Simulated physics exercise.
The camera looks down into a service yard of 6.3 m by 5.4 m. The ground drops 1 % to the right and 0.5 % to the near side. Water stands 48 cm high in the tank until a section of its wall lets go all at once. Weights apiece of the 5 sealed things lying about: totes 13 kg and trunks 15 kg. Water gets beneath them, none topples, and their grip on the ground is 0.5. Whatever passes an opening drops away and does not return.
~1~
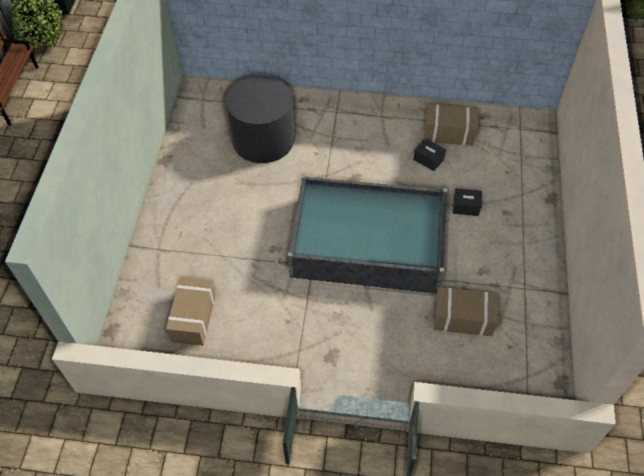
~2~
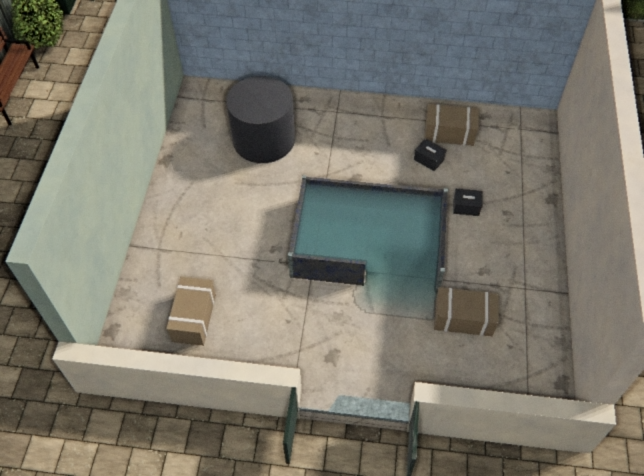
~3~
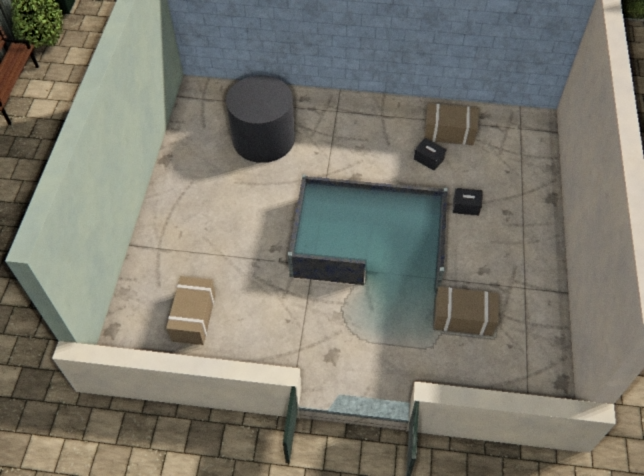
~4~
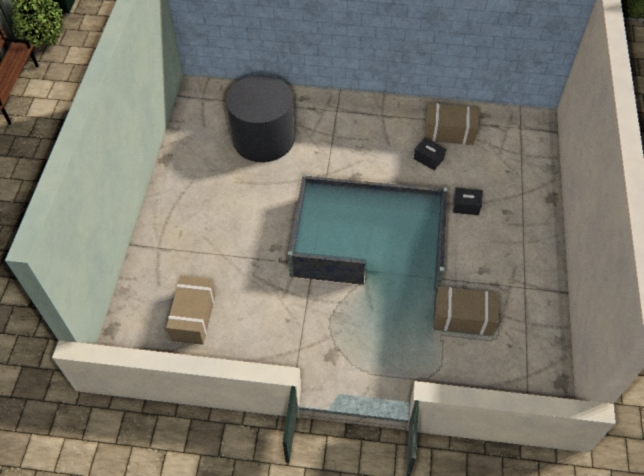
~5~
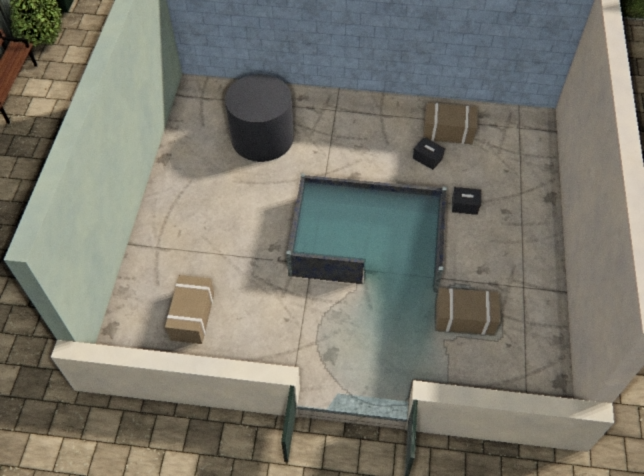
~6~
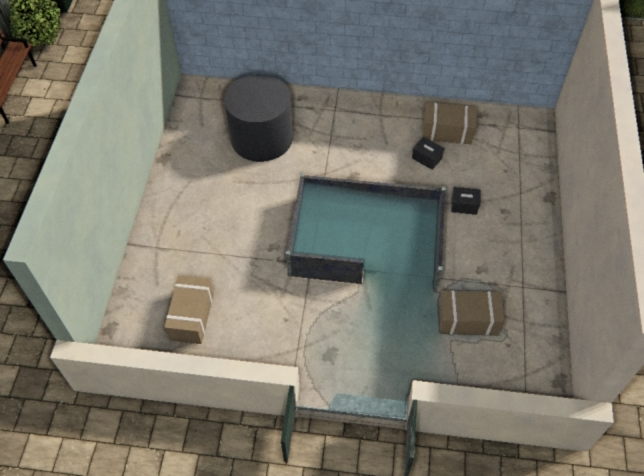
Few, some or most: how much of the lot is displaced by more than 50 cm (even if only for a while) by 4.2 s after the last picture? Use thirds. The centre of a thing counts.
Share: Less than a third.
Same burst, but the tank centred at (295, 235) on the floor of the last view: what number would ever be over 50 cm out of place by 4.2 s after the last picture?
Then 0.
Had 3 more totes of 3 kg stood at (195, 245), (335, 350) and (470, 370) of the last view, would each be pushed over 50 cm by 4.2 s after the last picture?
In that order: Short of it, more, over.
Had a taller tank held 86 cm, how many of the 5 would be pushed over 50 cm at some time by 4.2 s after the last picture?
Then 1.
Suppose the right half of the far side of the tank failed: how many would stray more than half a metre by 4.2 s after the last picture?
In that case 2 of them.
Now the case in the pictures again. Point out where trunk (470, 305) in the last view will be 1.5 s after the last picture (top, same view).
Around (535, 329).
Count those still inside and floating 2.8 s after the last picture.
I count 0.
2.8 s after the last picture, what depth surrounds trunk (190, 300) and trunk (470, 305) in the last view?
About 0 and 6 cm.
Then, 0.4 s after the last picture 0 of 5 are over 50 cm from their spots; 0 afloat.
Then, 1.5 s after the last picture 1 of 5 are over 50 cm from their spots; 0 afloat.
Then, 2.8 s after the last picture 1 of 5 are over 50 cm from their spots; 0 afloat.
Then, 4.2 s after the last picture 1 of 5 are over 50 cm from their spots, and 1 have been at some point; 0 afloat.
